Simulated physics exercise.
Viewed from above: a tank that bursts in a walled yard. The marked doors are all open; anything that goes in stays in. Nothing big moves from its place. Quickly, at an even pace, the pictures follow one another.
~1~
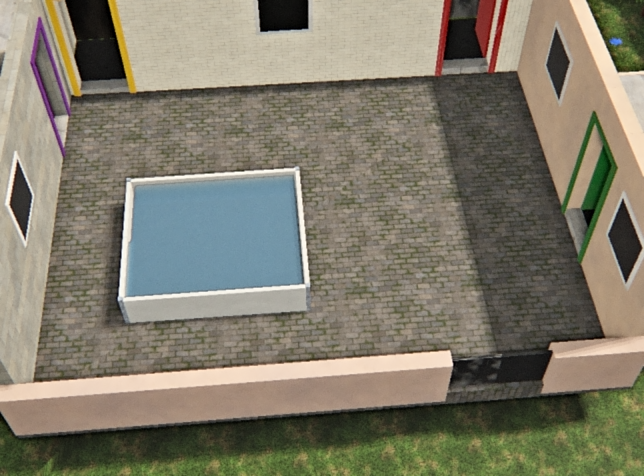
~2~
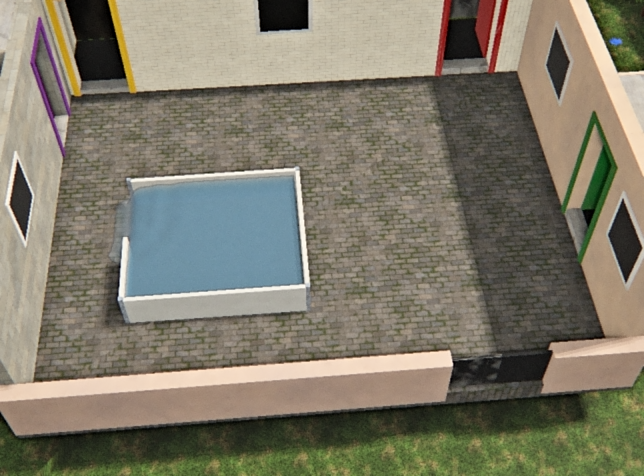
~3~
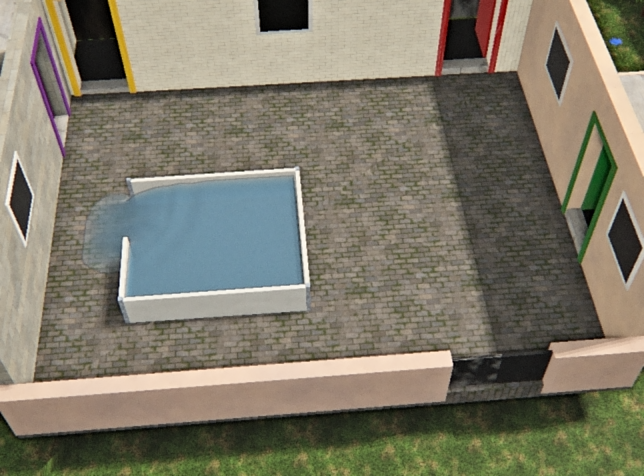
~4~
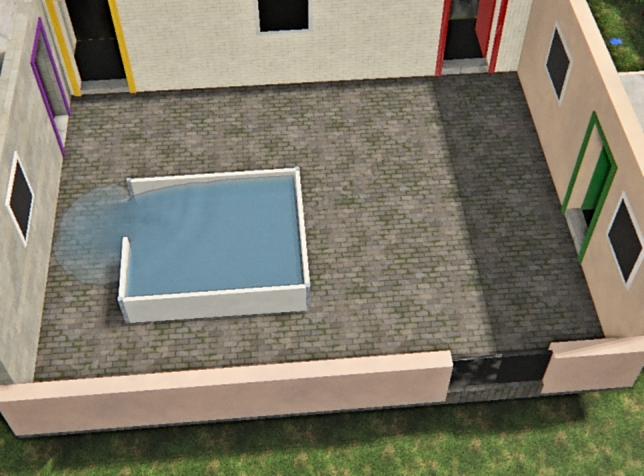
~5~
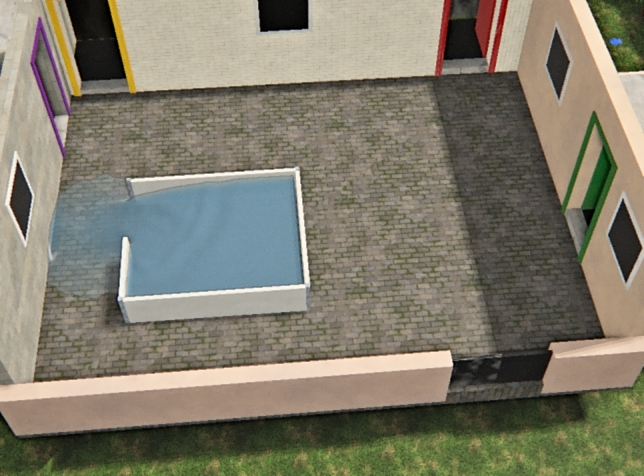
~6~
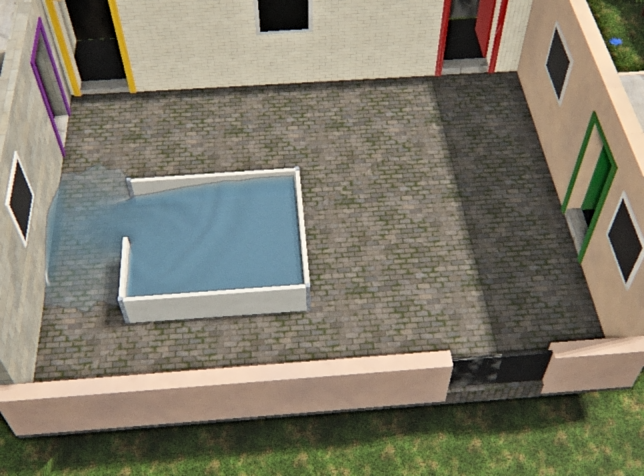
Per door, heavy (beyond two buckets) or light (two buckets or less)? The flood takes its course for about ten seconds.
Green door - light; yellow door - heavy; red door - light; purple door - heavy.
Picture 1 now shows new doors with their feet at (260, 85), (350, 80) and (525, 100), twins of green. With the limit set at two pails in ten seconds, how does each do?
In order: Stays within it, stays within it, stays within it.
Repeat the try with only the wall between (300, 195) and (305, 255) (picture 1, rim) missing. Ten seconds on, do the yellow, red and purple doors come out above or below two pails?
Yellow: Falls short; red: Falls short; purple: Falls short.
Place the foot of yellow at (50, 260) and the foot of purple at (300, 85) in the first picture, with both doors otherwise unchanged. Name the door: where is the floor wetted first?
That is the door marked yellow.
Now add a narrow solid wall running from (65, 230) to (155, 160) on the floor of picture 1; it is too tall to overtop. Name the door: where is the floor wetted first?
It's the purple one, I'd say.
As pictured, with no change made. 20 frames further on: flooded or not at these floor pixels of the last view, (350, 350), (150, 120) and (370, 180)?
First spared, then swamped, then spared.
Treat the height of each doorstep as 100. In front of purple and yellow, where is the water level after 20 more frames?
Some 200 percent and then some 210 percent.
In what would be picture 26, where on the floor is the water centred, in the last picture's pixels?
Somewhere around (170, 242) in the last view.
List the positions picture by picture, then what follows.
The first picture shows still water in the water tank at (215, 234).
In the second picture, water pours out at (133, 225) and has run to a hidden place.
In the third picture, water pours out at (134, 226) and has run to (89, 260).
In the fourth picture, the front is at (59, 253), out from the gap at (134, 226).
In the fifth picture, water pours out at (134, 227) and has run to (59, 197).
In the sixth picture, the front is at (61, 181), out from the gap at (134, 226).
A moment on, water covers 10 % of the floor; the green door not reached, the yellow door not reached, the red door not reached, the purple door wet at the sill, nothing in.
Next, water covers 20 % of the floor; the green door not reached, the yellow door under two buckets in, the red door not reached, the purple door under two buckets in.
Then, water covers 30 % of the floor; the green door not reached, the yellow door far over two buckets in, the red door not reached, the purple door under two buckets in.
Later, water covers 65 % of the floor; the green door not reached, the yellow door far over two buckets in, the red door wet at the sill, nothing in, the purple door over two buckets in.
In the end, water covers 90 % of the floor; the green door wet at the sill, nothing in, the yellow door far over two buckets in, the red door wet at the sill, nothing in, the purple door over two buckets in.
